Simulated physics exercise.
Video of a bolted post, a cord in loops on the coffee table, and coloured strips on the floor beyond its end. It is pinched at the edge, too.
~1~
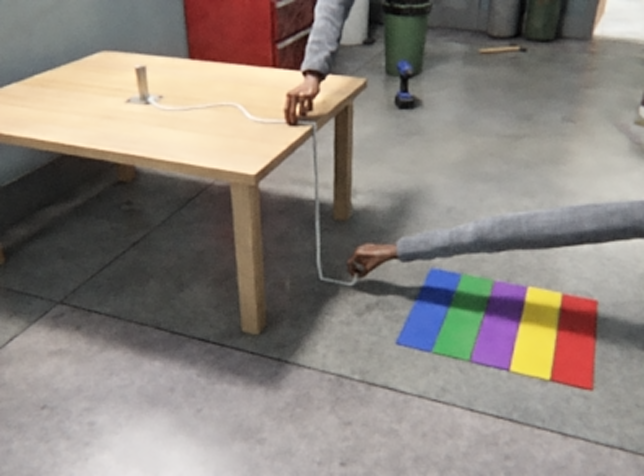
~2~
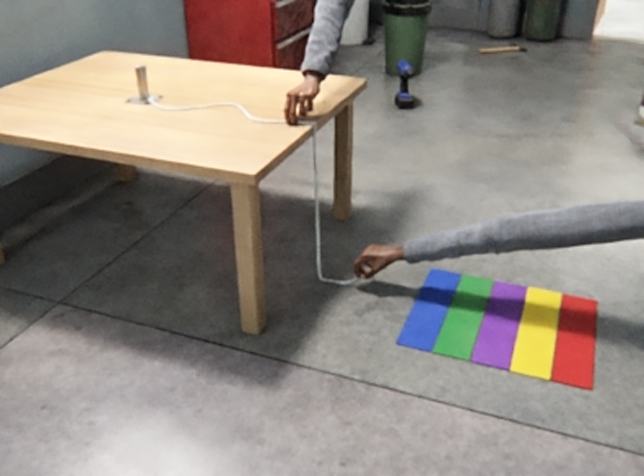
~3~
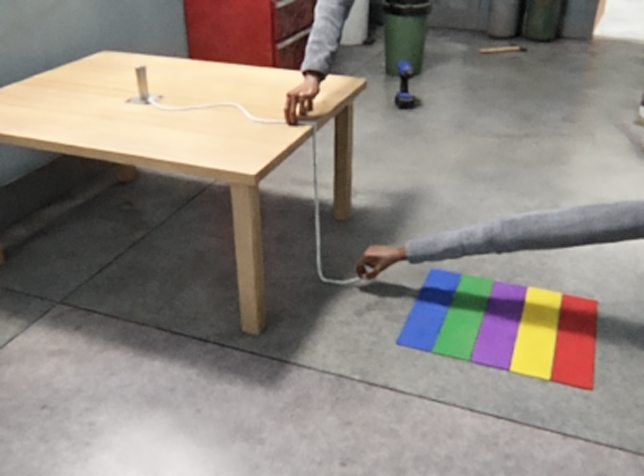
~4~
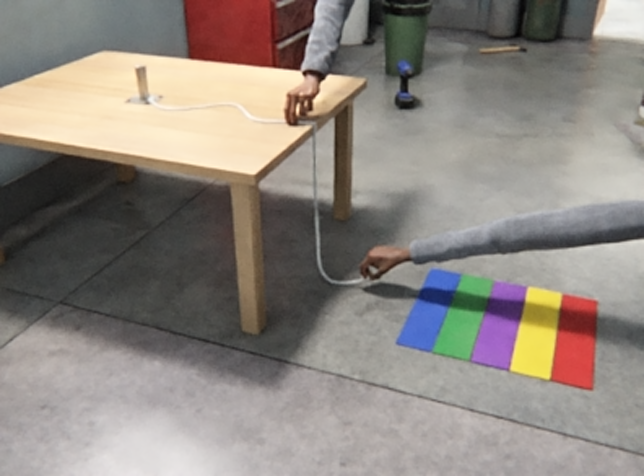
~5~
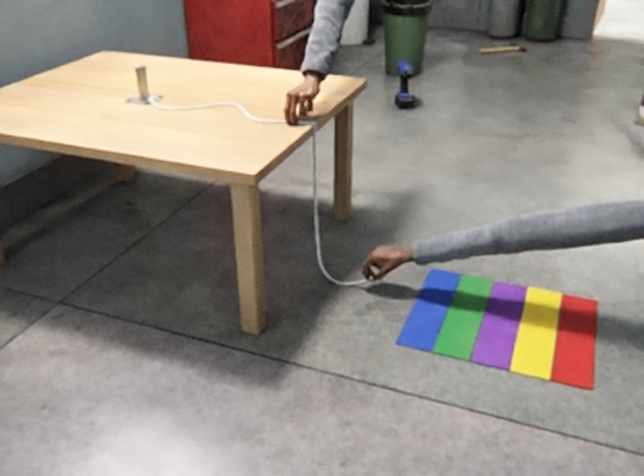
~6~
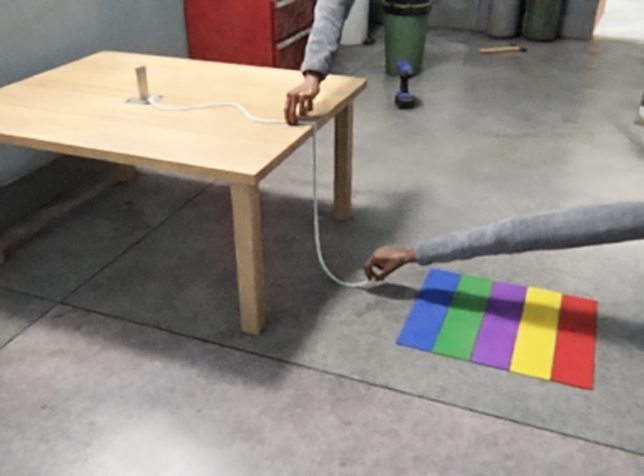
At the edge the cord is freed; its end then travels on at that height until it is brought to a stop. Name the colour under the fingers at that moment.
Purple.
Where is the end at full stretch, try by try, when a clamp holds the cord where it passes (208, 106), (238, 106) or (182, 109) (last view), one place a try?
In that order: (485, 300), (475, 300) and (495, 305).
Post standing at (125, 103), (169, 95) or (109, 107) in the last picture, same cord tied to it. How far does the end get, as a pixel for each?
Try by try, around (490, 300), (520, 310) and (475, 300).
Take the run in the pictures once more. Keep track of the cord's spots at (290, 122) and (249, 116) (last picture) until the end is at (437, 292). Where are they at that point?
They sit at (315, 136) and (280, 117), in that order.
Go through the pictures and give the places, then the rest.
End (356, 275); blue (420, 332); green (456, 340); purple (494, 349); yellow (533, 358); red (573, 367), in the first frame.
End (362, 276); cord through (162, 108) (226, 105) (263, 122) (314, 143) (317, 209) (319, 265), in the second frame.
End (364, 277), in the third frame.
End (369, 278); cord through (162, 108) (226, 105) (263, 122) (314, 143) (316, 209) (320, 265), in the fourth frame.
End (371, 278), in the fifth frame.
End (373, 279); cord through (162, 108) (226, 105) (263, 122) (314, 143) (315, 209) (323, 265), in the sixth frame.
A little later, end near (437, 292); over blue.
Next, end near (481, 301); over green.
When it is tight, end near (505, 306); over purple. It halts on the purple strip.
